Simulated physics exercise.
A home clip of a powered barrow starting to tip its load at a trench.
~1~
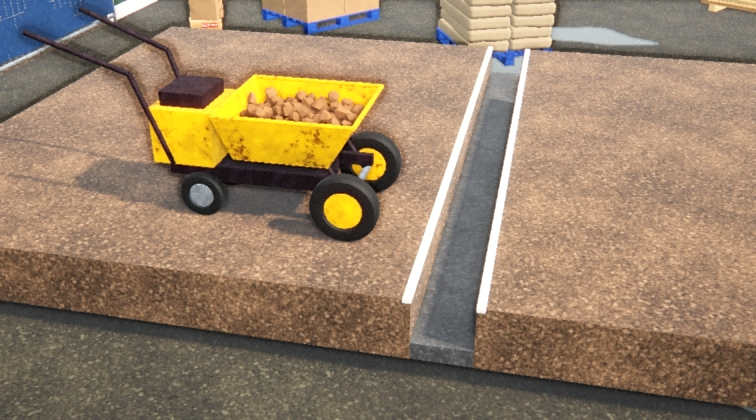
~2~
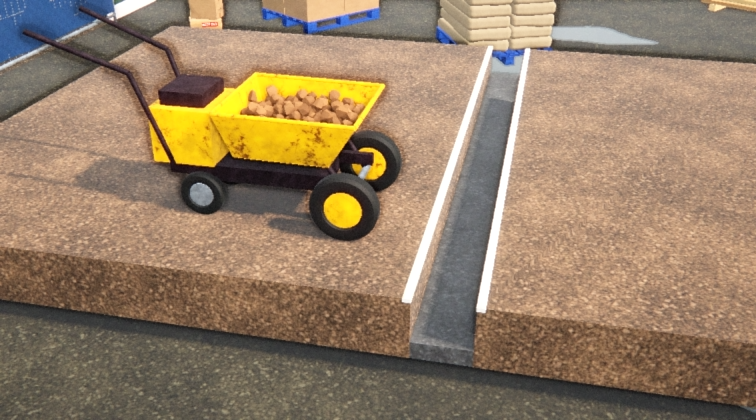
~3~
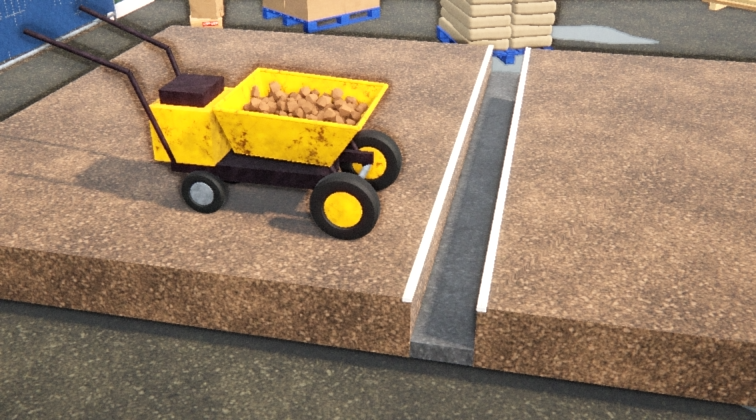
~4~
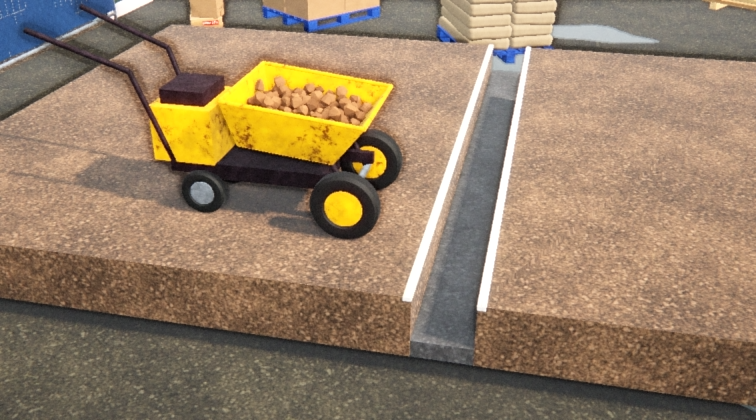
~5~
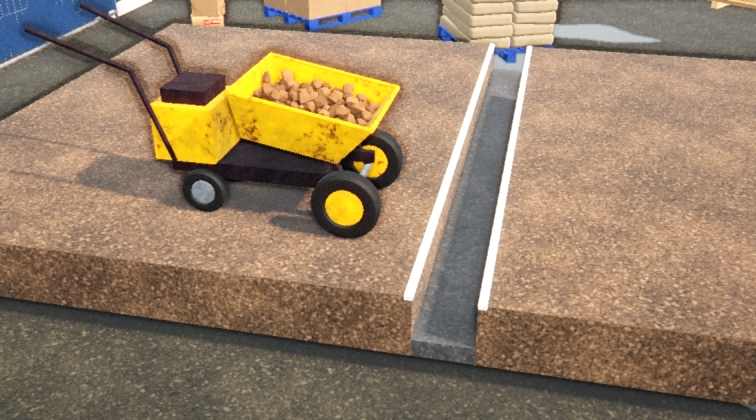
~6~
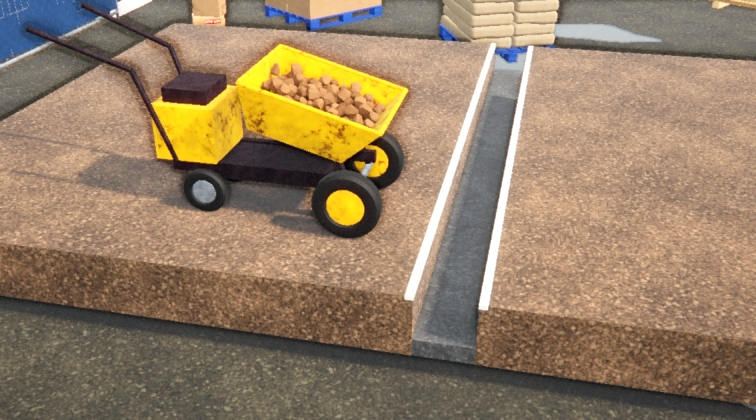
The clip shows a yellow powered barrow loaded with brown clods standing on a brown surface left of a narrow, white-edged trench, as its skip gradually tilts toward the trench, the rear rising while the wheels stay still.
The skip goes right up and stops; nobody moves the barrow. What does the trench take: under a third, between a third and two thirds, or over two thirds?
The trench ends with more than two thirds of it.
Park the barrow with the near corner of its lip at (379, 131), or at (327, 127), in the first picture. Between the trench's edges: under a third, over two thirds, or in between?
At the first place between a third and two thirds, at the second above two thirds.
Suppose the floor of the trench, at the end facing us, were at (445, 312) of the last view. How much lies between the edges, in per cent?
Close to 80 per cent.
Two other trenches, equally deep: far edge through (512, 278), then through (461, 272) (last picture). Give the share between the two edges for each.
First some 100, then 50 per cent.
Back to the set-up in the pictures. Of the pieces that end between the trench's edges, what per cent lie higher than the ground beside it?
Close to 0 per cent.
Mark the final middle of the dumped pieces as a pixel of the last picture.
Roughly at (471, 247).
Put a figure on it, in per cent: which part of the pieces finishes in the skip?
Roughly 0 in a hundred.
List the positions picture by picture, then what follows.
Lip of the skip at (353, 129), level; top of the load at (309, 114), clay clods; first edge of the trench at (416, 270); far edge at (487, 278), the trench over half as wide as the skip, and about as deep as wide, in the first picture.
Lip of the skip at (354, 129), level; top of the load at (299, 106), in the second picture.
Lip of the skip at (358, 129), tipped barely; top of the load at (302, 104), in the third picture.
Lip of the skip at (364, 129), tipped a little; top of the load at (296, 99), in the fourth picture.
Lip of the skip at (371, 131), tipped a little; top of the load at (294, 100), in the fifth picture.
Lip of the skip at (380, 134), tipped clearly; top of the load at (293, 94); first edge of the trench at (419, 267); far edge at (489, 275), in the sixth picture.
Soon after the last picture, skip tipped steeply; all in the skip.
A little later, skip tipped right over; nearly all in the skip; a stray few in or heaped over the trench; a small part falling.
Later still, skip tipped right over; about a quarter in the skip; about two thirds in or heaped over the trench; a small part beyond it; a stray few falling.
By the end, skip tipped right over; nearly all in or heaped over the trench; a small part beyond it.
